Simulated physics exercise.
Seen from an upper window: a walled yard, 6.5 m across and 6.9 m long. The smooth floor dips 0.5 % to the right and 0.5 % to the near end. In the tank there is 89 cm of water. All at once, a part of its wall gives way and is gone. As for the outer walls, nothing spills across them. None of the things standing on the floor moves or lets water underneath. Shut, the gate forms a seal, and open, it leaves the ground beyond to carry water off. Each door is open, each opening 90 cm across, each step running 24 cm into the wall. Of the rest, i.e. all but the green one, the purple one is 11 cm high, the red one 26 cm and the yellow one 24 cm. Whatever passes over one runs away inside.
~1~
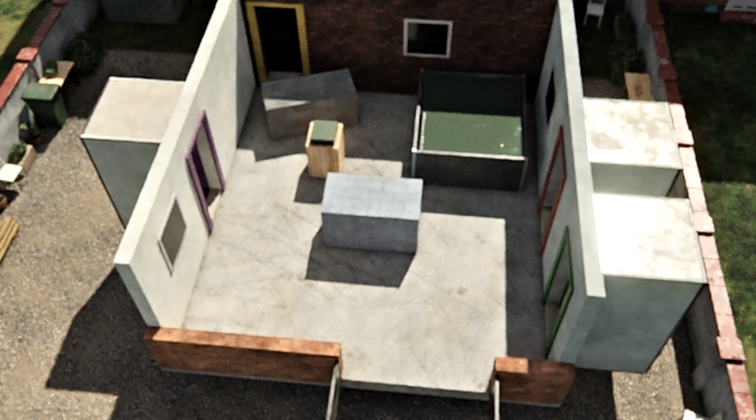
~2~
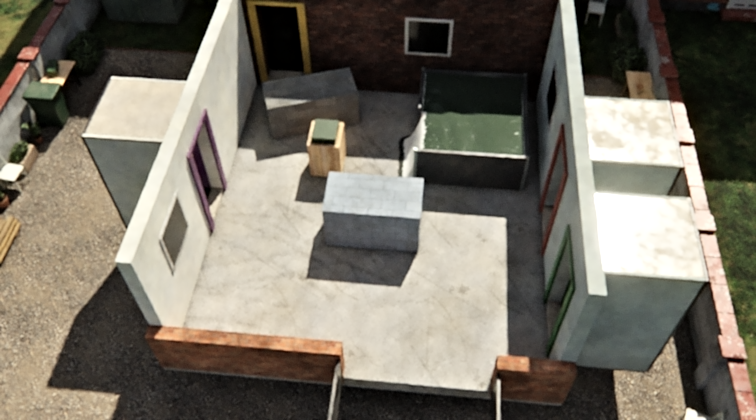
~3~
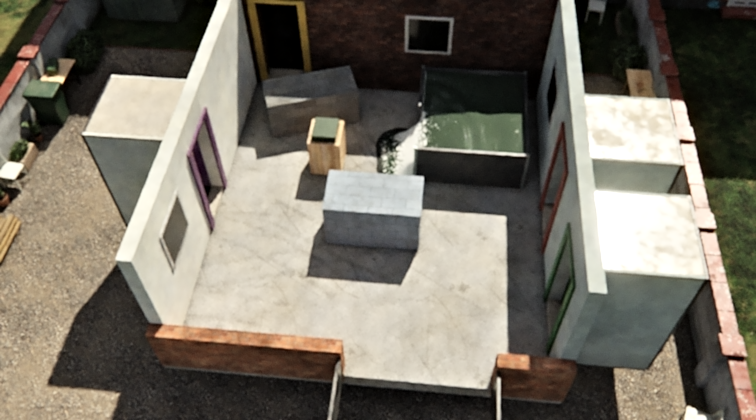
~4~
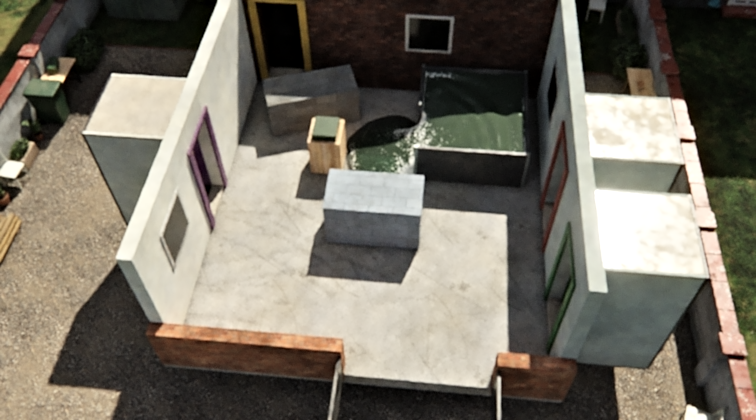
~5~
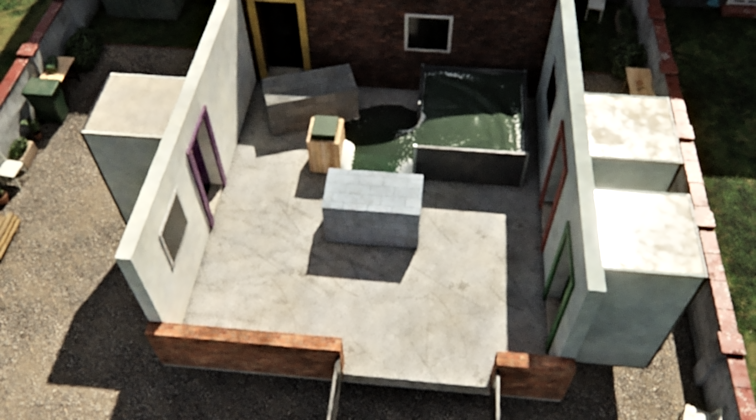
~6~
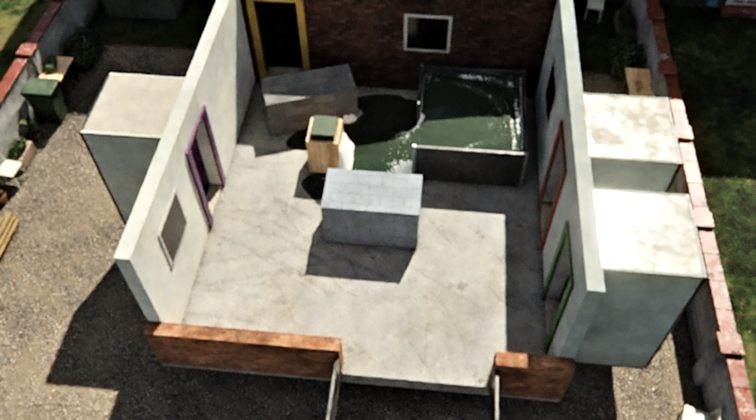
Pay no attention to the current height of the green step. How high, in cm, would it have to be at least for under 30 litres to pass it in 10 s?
At least about 11.5 cm.
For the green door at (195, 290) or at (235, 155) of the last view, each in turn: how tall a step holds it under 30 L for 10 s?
11.5 and 23 cm.
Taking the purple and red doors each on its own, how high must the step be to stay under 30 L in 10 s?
Some 27 cm for purple, some 9.5 cm for red.
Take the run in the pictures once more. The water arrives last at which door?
Answer: Green.
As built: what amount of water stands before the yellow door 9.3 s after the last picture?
About 13.0 cm.
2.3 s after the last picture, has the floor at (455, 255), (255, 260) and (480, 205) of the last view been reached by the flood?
In the order asked: Untouched, soaked, soaked.
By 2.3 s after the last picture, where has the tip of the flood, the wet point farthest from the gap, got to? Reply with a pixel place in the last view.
Roughly at (175, 345) in the last view.
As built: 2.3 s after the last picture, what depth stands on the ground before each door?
Door by door in centimetres - purple 28, red 0, yellow 1, green 0.
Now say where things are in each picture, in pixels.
The first frame shows still water, 89 cm deep, in the tank at (471, 115); the green door at (556, 298) is dry.
In the second frame, the front is at (402, 144), 0.4 m from the gap at (418, 150); 0.3 m2 of floor is wet, 89 cm left at the back.
In the third frame, the gap is at (418, 149), the front 0.8 m out at (379, 146); the back of the tank holds 89 cm.
In the fourth frame, the front is at (348, 151), 1.5 m from the gap at (418, 149); 2.6 m2 of floor is wet, 89 cm left at the back.
In the fifth frame, water pours out at (418, 148) and has run 2.1 m, to a hidden place; about 7 cm deep outside, 84 cm at the back.
In the sixth frame, the front is at (292, 145), 2.7 m from the gap at (417, 148); 5.5 m2 of floor is wet, 75 cm left at the back; 3.5 m in a straight line remain to the green door at (556, 293).
Then, 0.7 s after the last picture water covers 25 % of the floor, deepest (59 cm) near (351, 157); it has not reached the green door.
Then, 2.3 s after the last picture water covers 60 % of the floor, deepest (38 cm) near (332, 125); it has not reached the green door.
Then, 9.3 s after the last picture water covers 100 % of the floor, deepest (16 cm) near (548, 379); 15 cm at the green door, 14 litres in over its 13 cm step.
At the green door as built, the water peaked near 17 cm, 6.3 s after the last picture.
Run again over the same 10 s with other heights there, 47 litres in over 10 cm, 11 litres over 13.5 cm. The limit of 30 litres is kept from about 11.5 cm up.
